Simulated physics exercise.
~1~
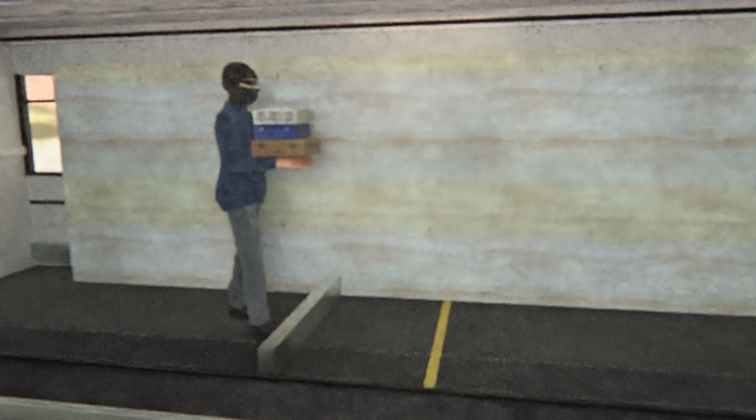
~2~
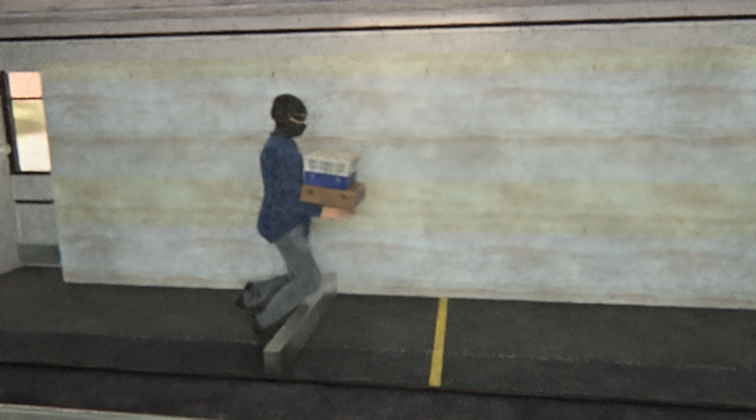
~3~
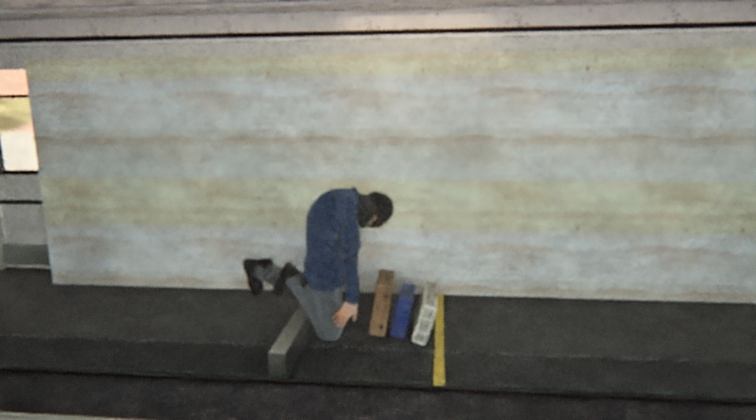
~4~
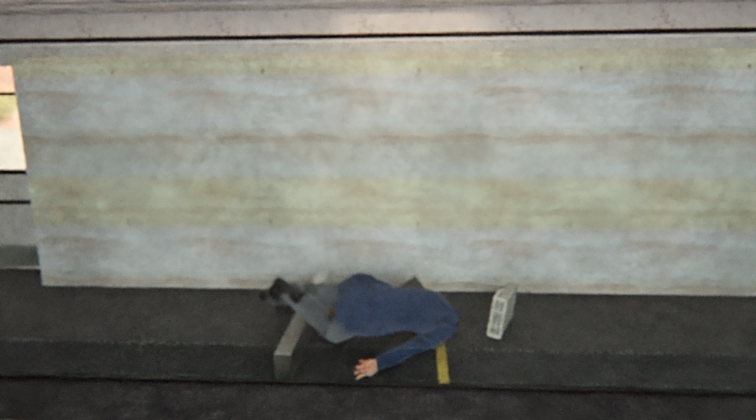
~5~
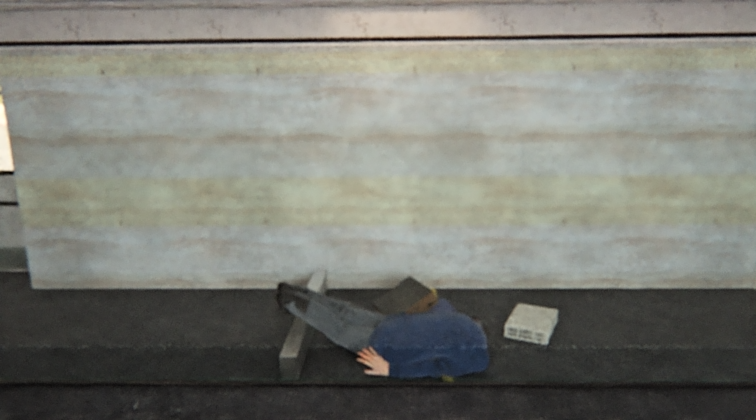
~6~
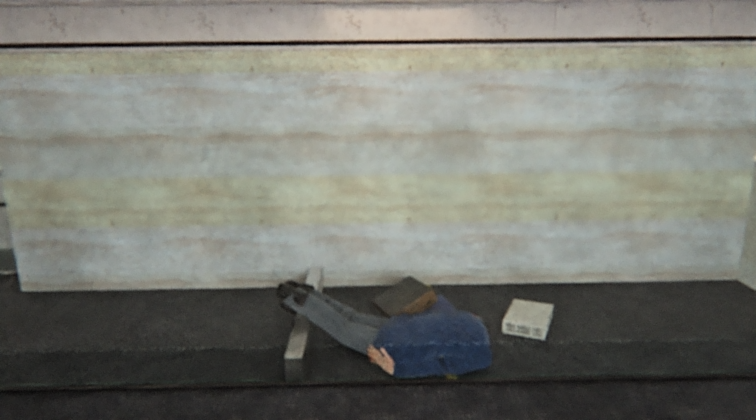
A masked person carrying stacked boxes trips over a low rail and sprawls across the yellow line.
